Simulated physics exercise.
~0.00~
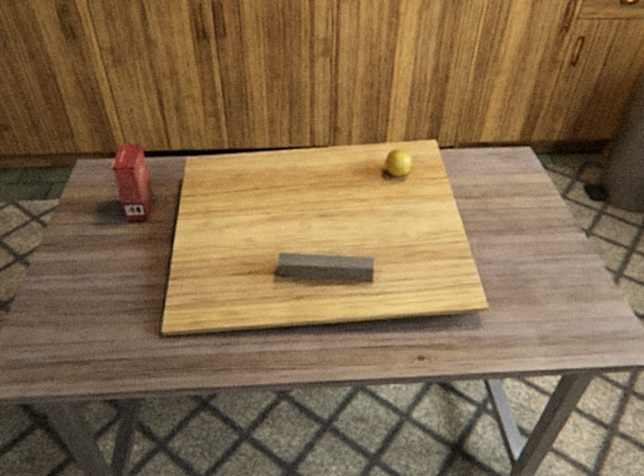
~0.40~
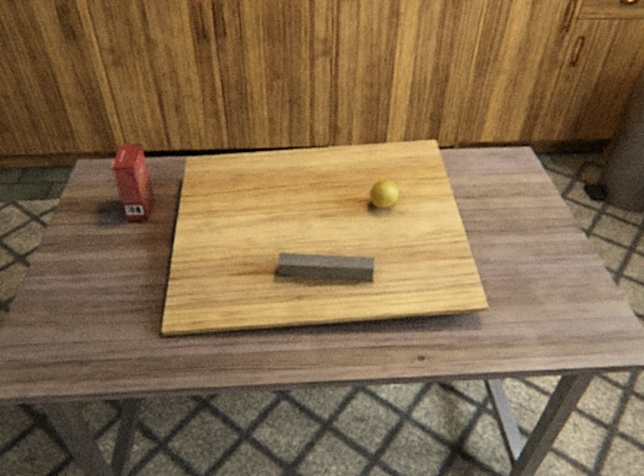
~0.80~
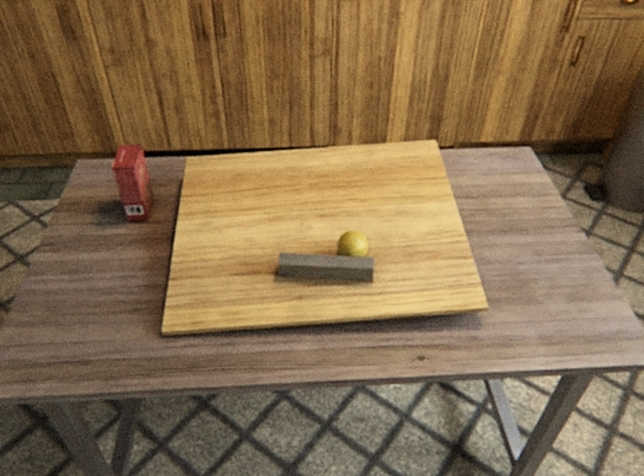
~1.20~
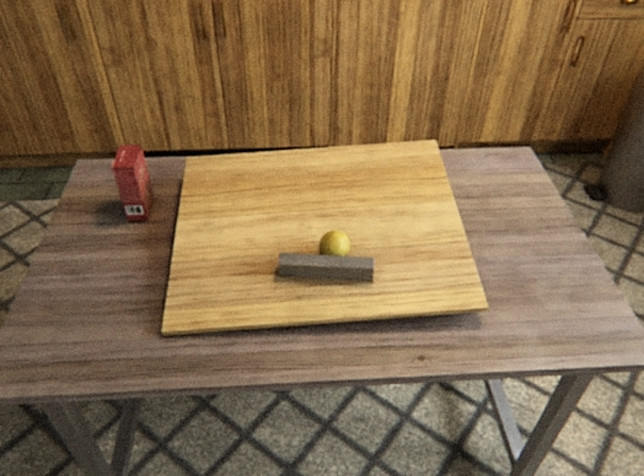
On a tilted wooden board atop a table, a yellow lemon rolling down and left, then stopping behind a grey block.
